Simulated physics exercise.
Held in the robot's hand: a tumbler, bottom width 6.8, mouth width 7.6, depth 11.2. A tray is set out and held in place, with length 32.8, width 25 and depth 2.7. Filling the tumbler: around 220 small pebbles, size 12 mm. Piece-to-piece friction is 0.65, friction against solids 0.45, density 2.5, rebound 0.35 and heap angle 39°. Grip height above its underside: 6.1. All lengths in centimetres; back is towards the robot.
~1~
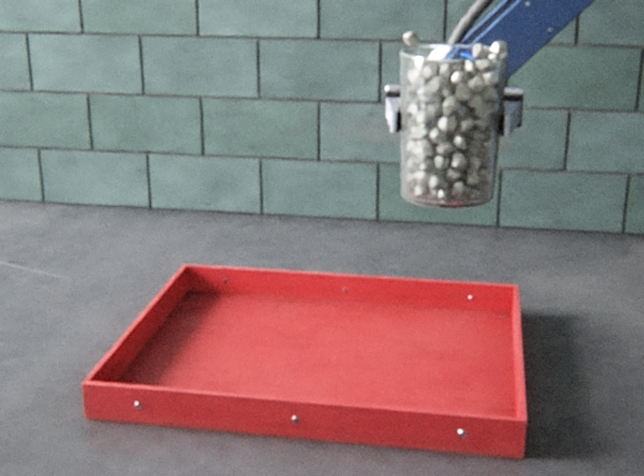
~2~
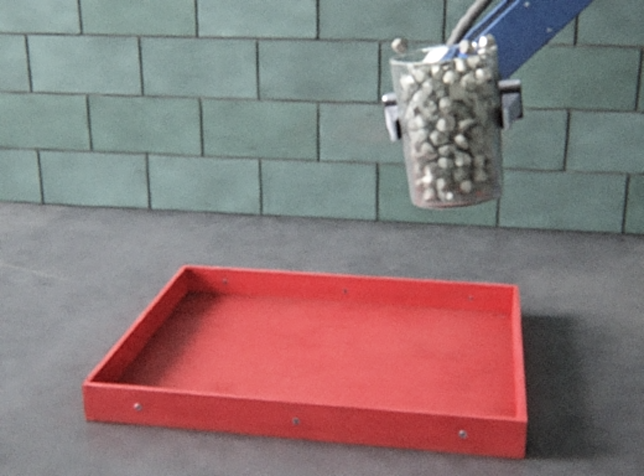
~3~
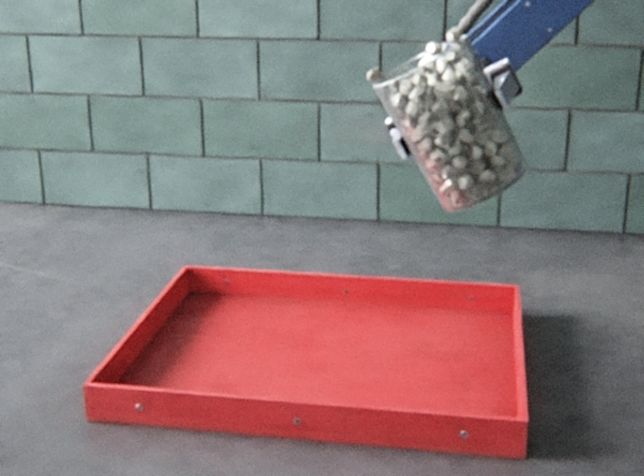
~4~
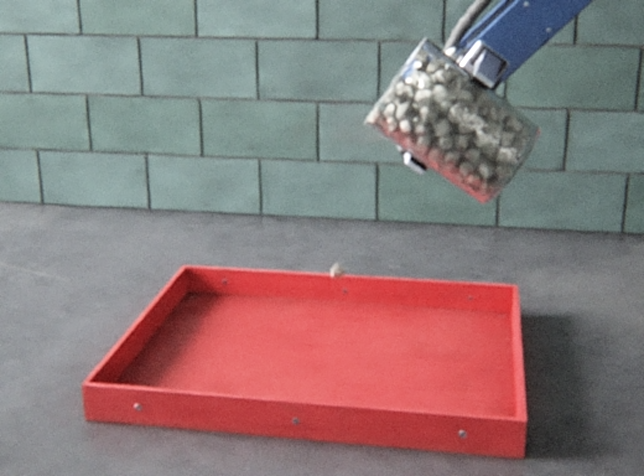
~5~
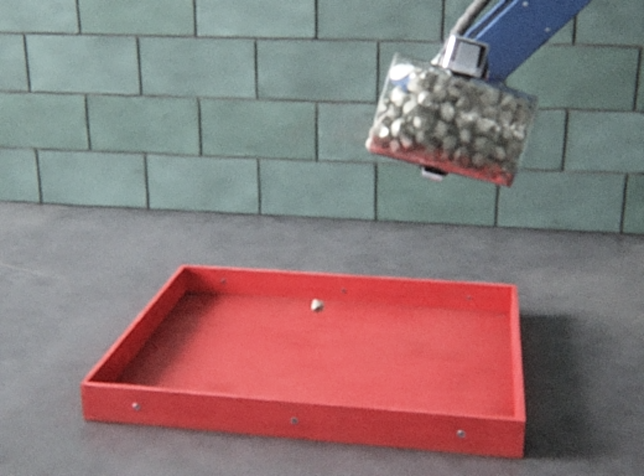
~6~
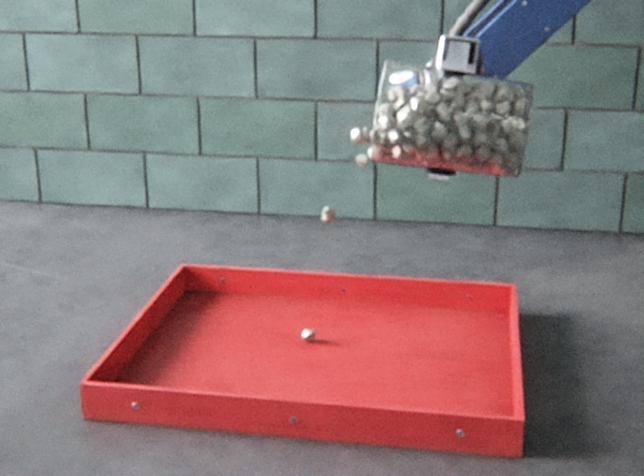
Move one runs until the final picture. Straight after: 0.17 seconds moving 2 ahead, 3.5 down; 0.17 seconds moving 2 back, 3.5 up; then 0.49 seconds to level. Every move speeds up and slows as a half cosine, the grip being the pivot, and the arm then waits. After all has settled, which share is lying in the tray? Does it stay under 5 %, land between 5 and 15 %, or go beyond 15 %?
It lands between 5 and 15 %.
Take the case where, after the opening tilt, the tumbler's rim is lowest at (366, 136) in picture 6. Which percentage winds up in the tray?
0 percent or so.
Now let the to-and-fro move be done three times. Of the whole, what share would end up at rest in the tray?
In that case, some 10 per cent.
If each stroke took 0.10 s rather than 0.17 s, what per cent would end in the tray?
Estimate: Close to 10 percent.
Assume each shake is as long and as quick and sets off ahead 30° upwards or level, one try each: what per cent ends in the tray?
25 and 20 %.
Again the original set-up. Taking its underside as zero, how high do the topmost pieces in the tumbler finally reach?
11.5 cm.
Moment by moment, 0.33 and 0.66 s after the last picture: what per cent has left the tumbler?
First it's 5 percent, and after that 10 percent.
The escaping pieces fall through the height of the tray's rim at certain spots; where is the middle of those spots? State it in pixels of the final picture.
(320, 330).
Then, 0.33 s on, tilted 84° forward, highest piece 25 above the table; 212 in the tumbler, 11 in the tray, 2 in flight or on a rim.
Then, 0.66 s on, tilted 22° forward, highest piece 26 above the table; 208 in the tumbler, 17 in the tray.
Then, 1.03 s on, level, highest piece 27 above the table; 208 in the tumbler, 17 in the tray.
Then, 2.08 s on, level, highest piece 27 above the table; 208 in the tumbler, 17 in the tray.
In the end, 208 in the tumbler, 17 in the tray. That is 8 % in the tray.
